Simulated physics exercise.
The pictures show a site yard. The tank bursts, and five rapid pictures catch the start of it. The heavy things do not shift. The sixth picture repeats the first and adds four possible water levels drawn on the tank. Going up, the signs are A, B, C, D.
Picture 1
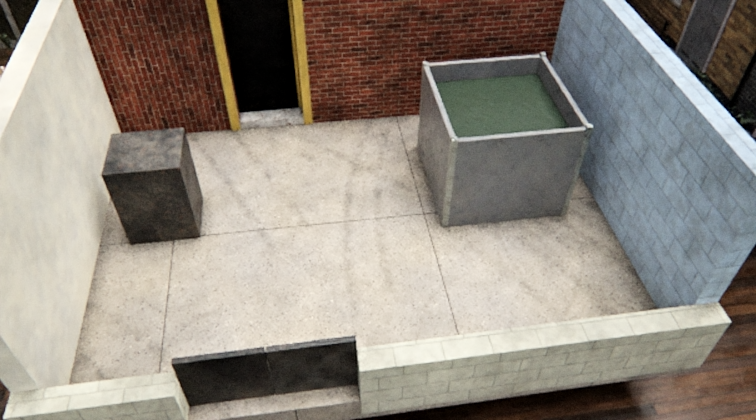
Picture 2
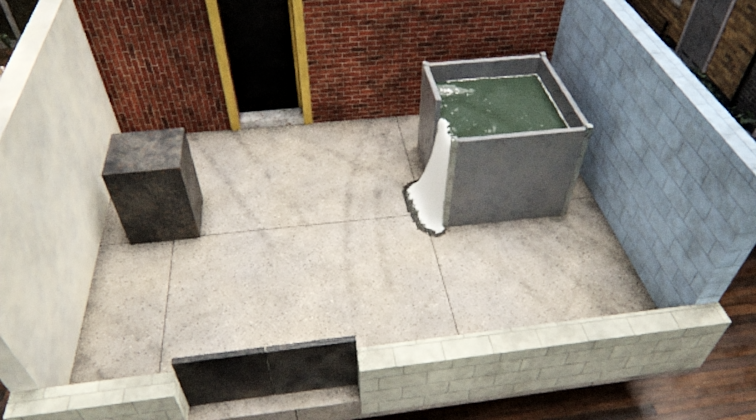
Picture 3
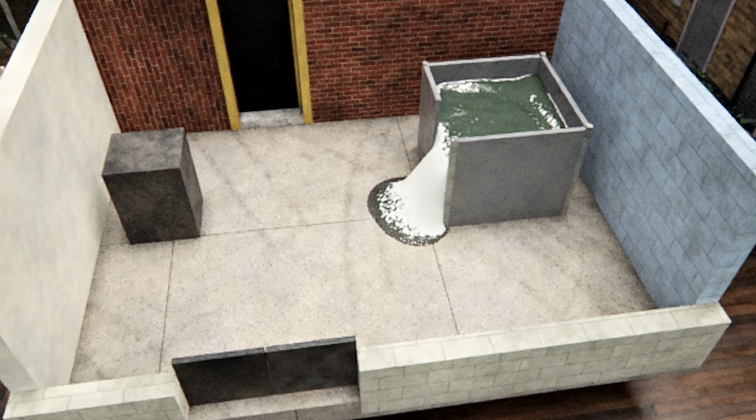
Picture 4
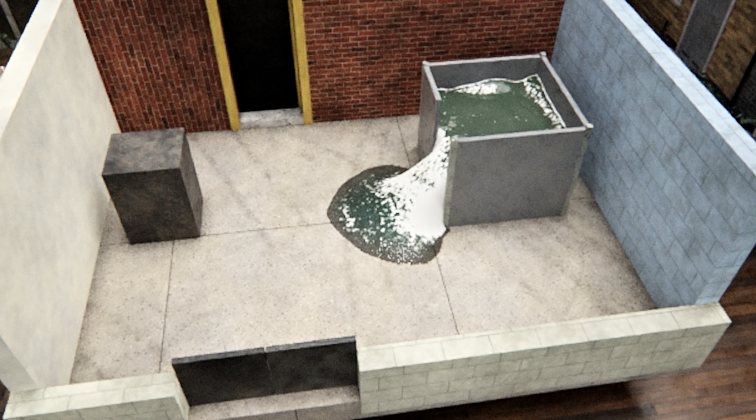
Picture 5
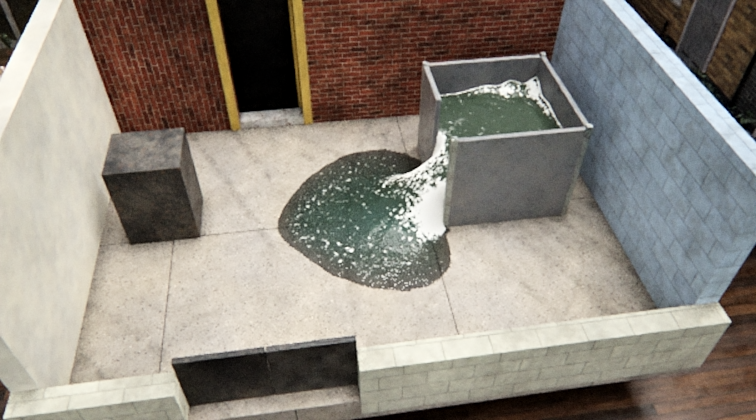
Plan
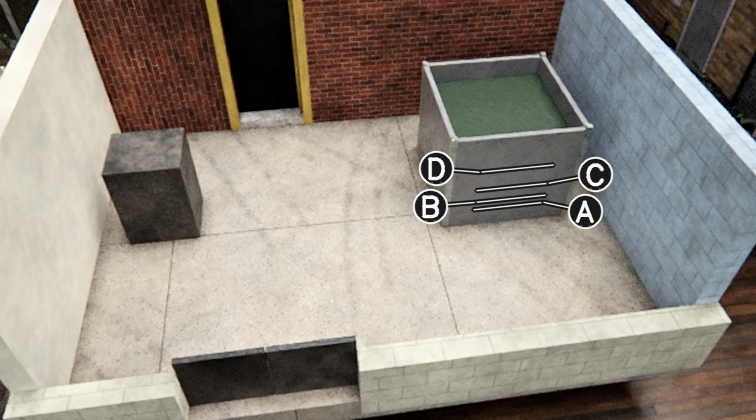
Green water in a grey tank pours out its left side and spreads across the yard.
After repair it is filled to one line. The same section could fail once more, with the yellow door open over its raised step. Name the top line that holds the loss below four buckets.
Go for D.
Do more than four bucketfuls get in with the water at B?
No.
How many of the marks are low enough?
All four.
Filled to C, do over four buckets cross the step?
No, not at all.
On the marked copy, A at (508, 206); B at (510, 198); C at (512, 186); D at (516, 168); from the bottom up A, B, C, D.
With A, nothing gets over.
With B, nothing gets over.
With C, nothing gets over.
With D, a bucket or two gets in.
